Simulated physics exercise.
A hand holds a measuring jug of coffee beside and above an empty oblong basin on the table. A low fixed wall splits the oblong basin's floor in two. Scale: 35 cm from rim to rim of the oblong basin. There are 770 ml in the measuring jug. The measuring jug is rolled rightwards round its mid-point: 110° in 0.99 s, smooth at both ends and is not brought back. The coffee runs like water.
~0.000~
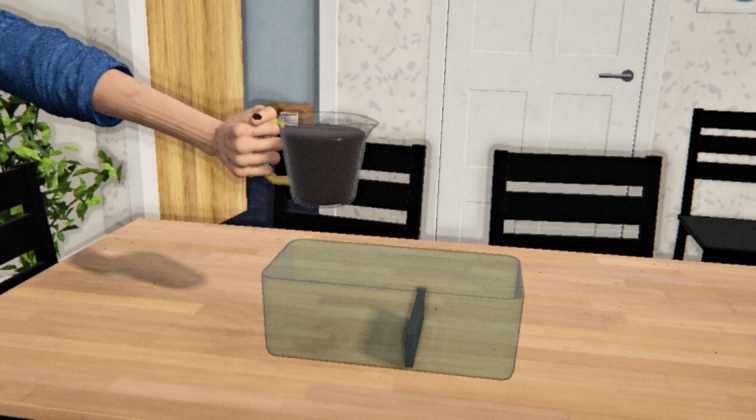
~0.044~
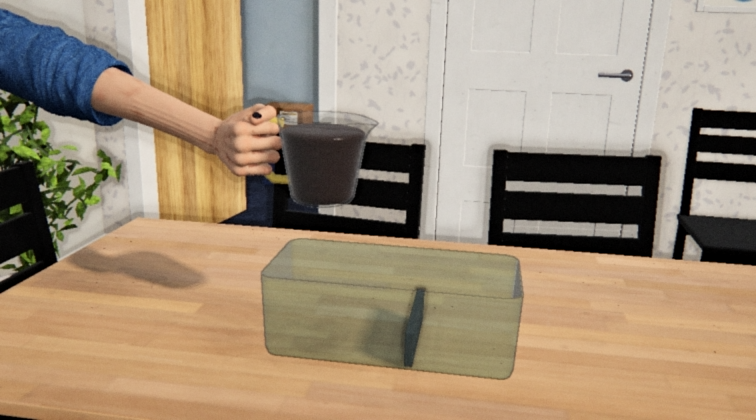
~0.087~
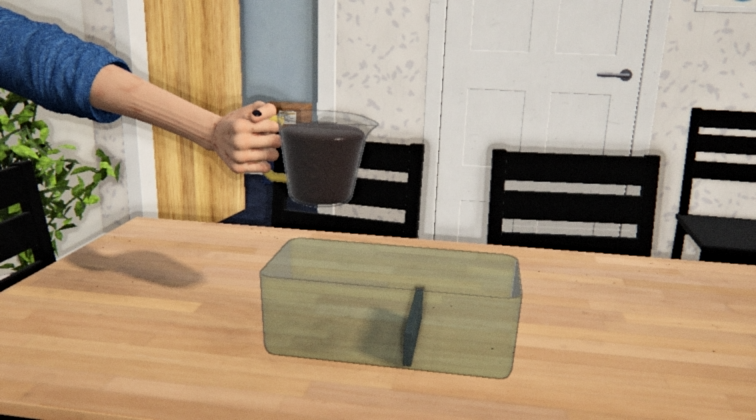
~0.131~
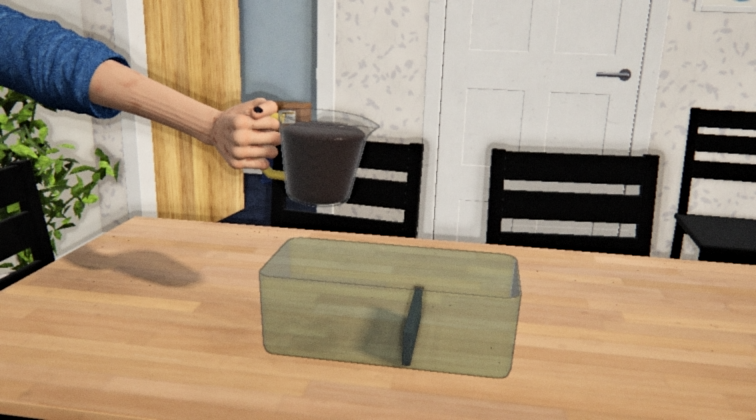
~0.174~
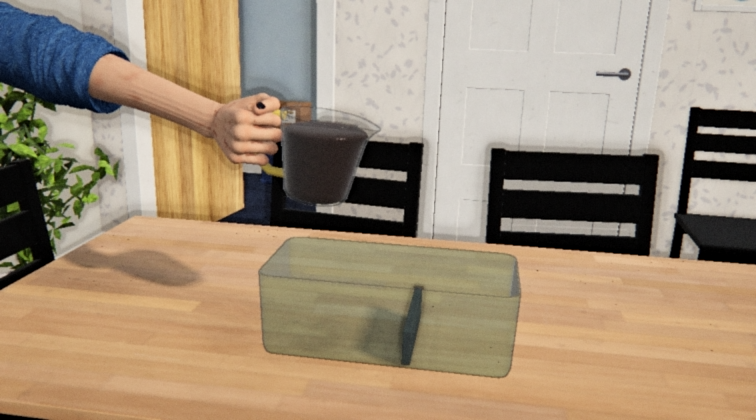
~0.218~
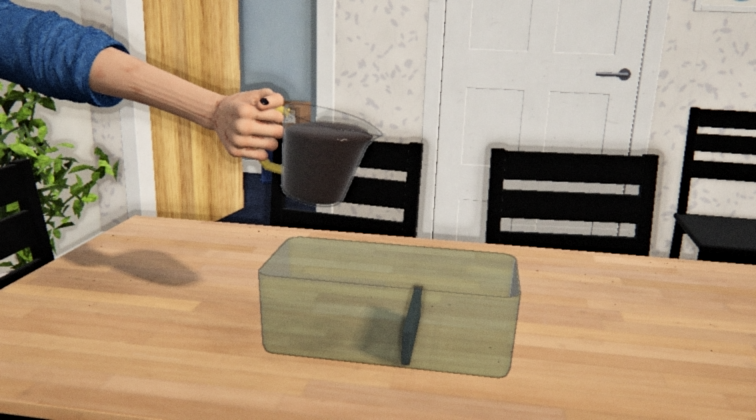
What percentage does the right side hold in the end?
The far part has some 48 per cent.
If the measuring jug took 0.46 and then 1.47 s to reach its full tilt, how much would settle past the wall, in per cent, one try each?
First 25, then 60 per cent.
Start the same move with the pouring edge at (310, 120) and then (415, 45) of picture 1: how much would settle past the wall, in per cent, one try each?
In turn about 5 and 85 per cent.
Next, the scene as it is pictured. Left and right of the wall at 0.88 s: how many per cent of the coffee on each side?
Left about 28, right about 46.
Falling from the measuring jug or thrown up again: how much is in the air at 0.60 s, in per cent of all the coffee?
About 24 per cent.
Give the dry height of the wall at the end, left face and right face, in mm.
Some 40 mm on the left and 34 mm on the right.
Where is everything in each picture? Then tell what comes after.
In the first picture, it leans 0°; its right rim is at (379, 123); the coffee meets the walls at (285, 128) and (367, 133); the oblong basin's rim runs from (277, 257) to (521, 278); the wall's top is at (416, 311).
In the second picture, it leans 1°; its right rim is at (379, 123); the coffee meets the walls at (285, 128) and (366, 133).
In the third picture, it leans 2°; its right rim is at (379, 124); the coffee meets the walls at (284, 126) and (366, 133).
In the fourth picture, it leans 5°; its right rim is at (380, 126); the coffee meets the walls at (285, 126) and (367, 134).
In the fifth picture, it leans 8°; its right rim is at (381, 129); the coffee meets the walls at (287, 126) and (369, 133).
In the sixth picture, it leans 13°; its right rim is at (383, 134); the coffee meets the walls at (289, 126) and (373, 134).
Then, 0.60 s in, the tilt is 73° and 66 per cent is still to pour, 1 is left of the wall and 8 right of it.
Then, 0.88 s in, the tilt is 107° and 10 per cent is still to pour, 28 is left of the wall and 47 right of it.
Then, 1.17 s in, the tilt is 110° and 0 per cent is still to pour, 51 is left of the wall and 47 right of it.
Then, 1.49 s in, the tilt is 110° and 0 per cent is still to pour, 51 is left of the wall and 48 right of it.
Finally, 51 per cent lies left of the wall, 48 right of it and 1 outside.
